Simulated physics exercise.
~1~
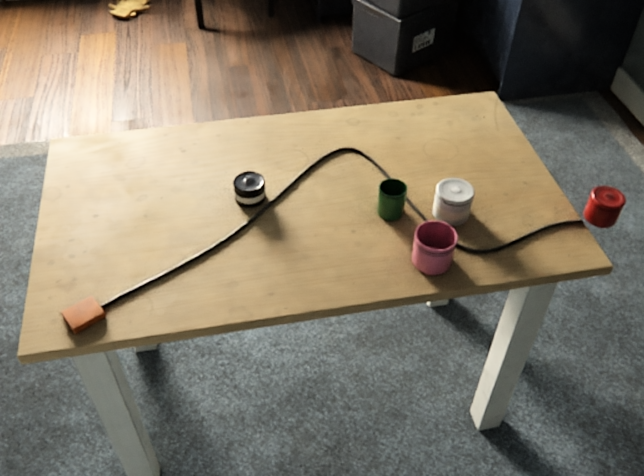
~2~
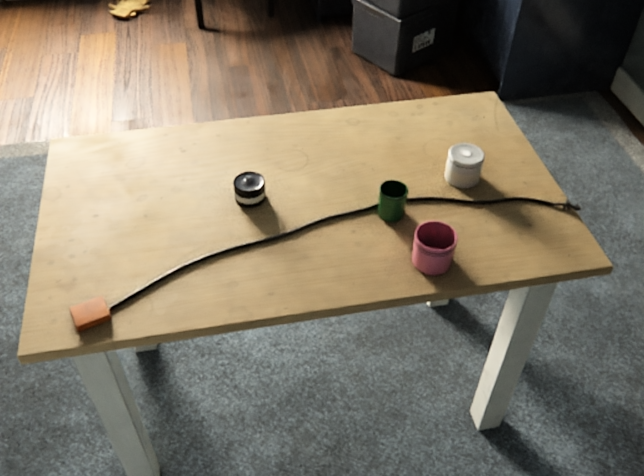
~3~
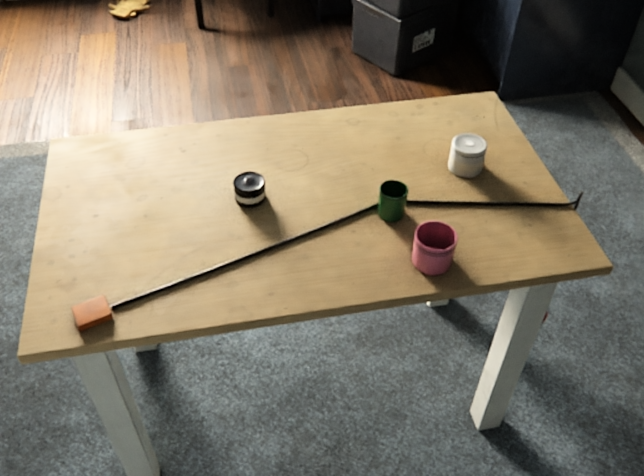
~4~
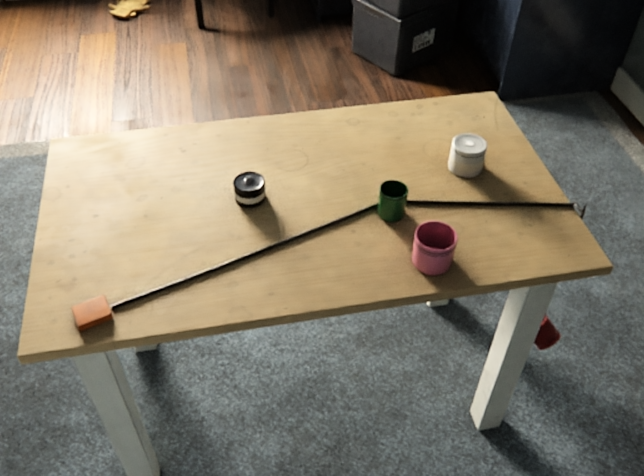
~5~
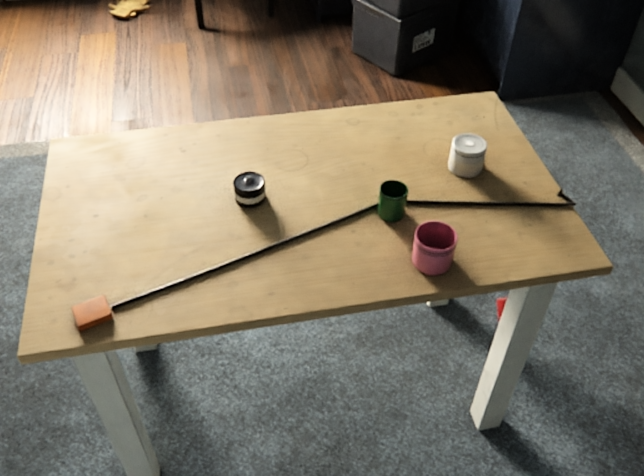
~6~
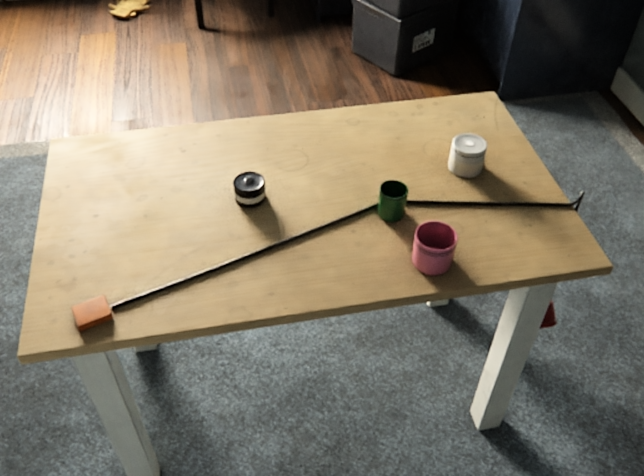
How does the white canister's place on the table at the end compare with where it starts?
It ends farther back on the table and slightly to the right, standing clear of the pink mug it was close behind at the start.
